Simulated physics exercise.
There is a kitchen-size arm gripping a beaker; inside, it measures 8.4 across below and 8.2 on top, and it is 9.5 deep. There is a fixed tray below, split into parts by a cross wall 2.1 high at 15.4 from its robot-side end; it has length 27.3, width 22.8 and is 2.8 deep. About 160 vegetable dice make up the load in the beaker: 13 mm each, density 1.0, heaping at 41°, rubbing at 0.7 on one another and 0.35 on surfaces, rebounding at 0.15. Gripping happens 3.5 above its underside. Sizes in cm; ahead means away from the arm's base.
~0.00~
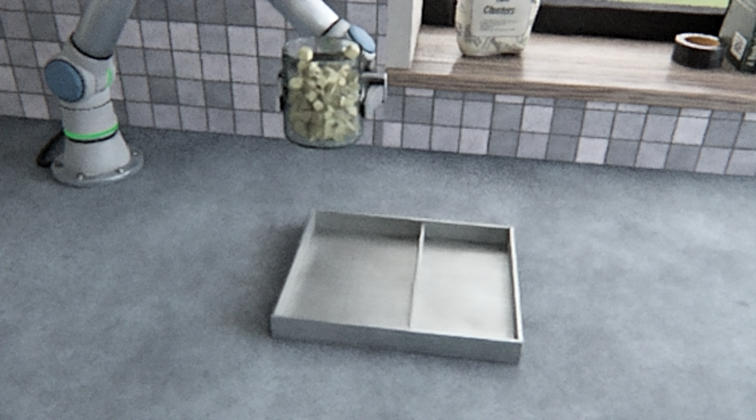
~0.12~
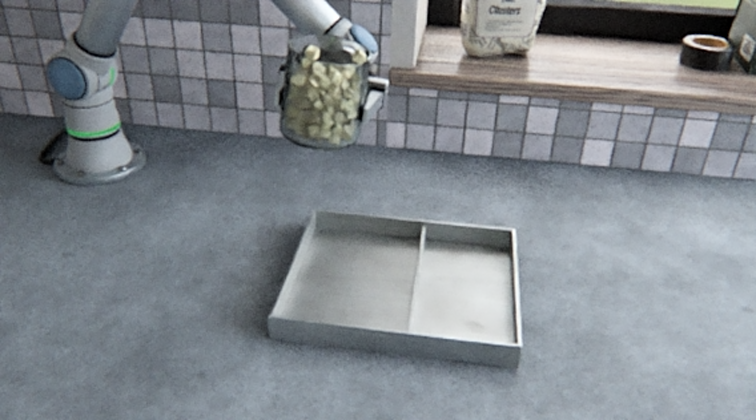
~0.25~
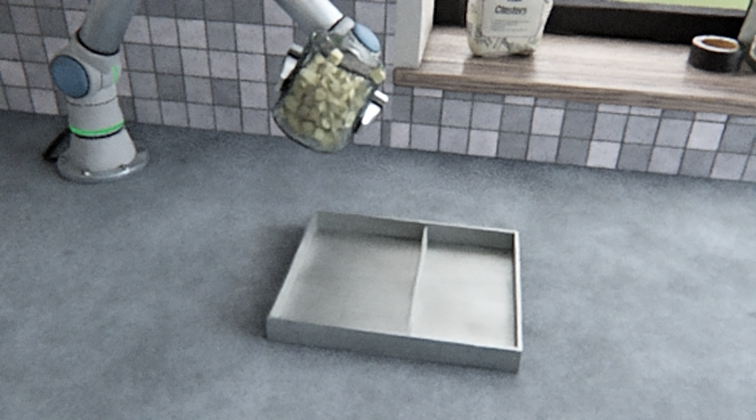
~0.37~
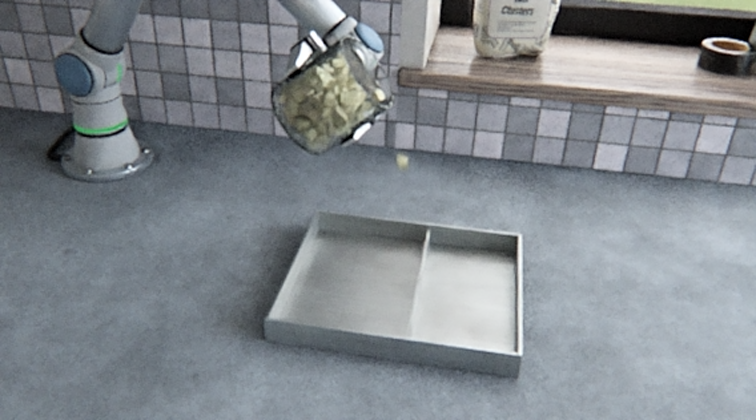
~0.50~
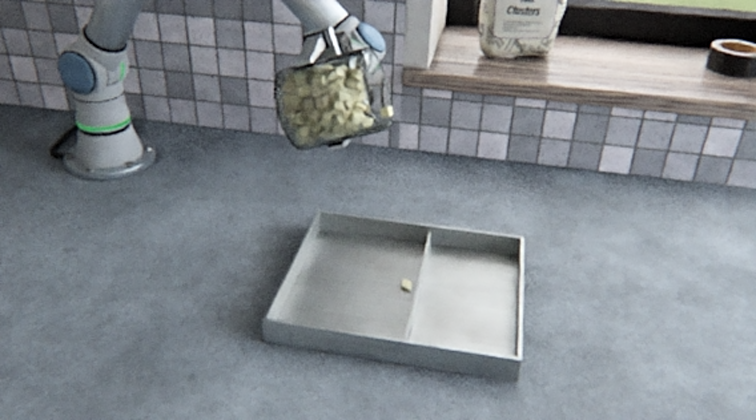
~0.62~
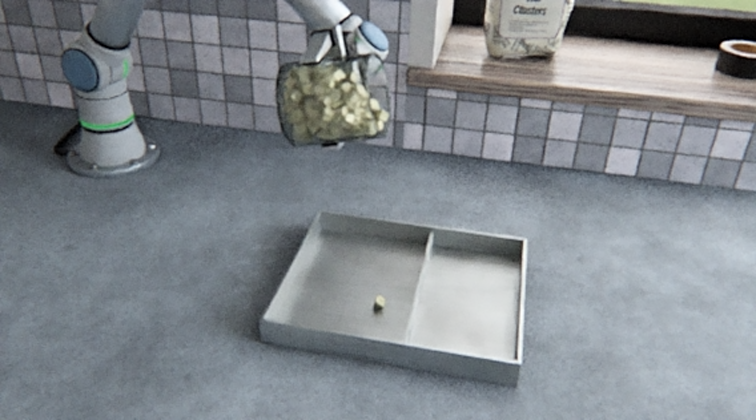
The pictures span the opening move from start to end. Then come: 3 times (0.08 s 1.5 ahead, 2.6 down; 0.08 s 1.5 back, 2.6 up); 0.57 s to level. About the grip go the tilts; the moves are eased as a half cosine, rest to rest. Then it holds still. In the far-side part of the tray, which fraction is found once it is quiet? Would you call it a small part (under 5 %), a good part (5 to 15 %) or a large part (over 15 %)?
I'd call it a good part.
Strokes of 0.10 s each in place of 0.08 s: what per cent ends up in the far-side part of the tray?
Estimate: Near 0 per cent.
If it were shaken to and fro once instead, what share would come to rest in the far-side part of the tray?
Estimate for that case: 0 %.
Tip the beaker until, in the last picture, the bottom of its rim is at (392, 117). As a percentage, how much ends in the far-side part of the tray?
Around 0 per cent of it.
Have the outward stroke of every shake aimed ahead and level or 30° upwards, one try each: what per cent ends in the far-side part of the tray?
Roughly 35 per cent, then 60 per cent.
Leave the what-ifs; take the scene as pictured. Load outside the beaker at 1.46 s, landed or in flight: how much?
I'd put it at some 10 percent.
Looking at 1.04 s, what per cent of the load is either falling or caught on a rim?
Roughly 1 percent.
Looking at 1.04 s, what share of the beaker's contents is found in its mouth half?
Roughly 40 per cent.
After 1.04 s, tilted 77° forward, highest piece 24 above the table; 152 in the beaker, 2 in the far-side part, 1 in the robot-side part, 1 in flight or on a rim.
After 1.46 s, tilted 23° forward, highest piece 28 above the table; 139 in the beaker, 12 in the far-side part, 5 in the robot-side part.
After 1.87 s, level, highest piece 30 above the table; 139 in the beaker, 12 in the far-side part, 5 in the robot-side part.
After 2.92 s, level, highest piece 29 above the table; 139 in the beaker, 12 in the far-side part, 5 in the robot-side part.
At rest, 139 in the beaker, 12 in the far-side part, 5 in the robot-side part. That is 8 % in the far-side part of the tray.
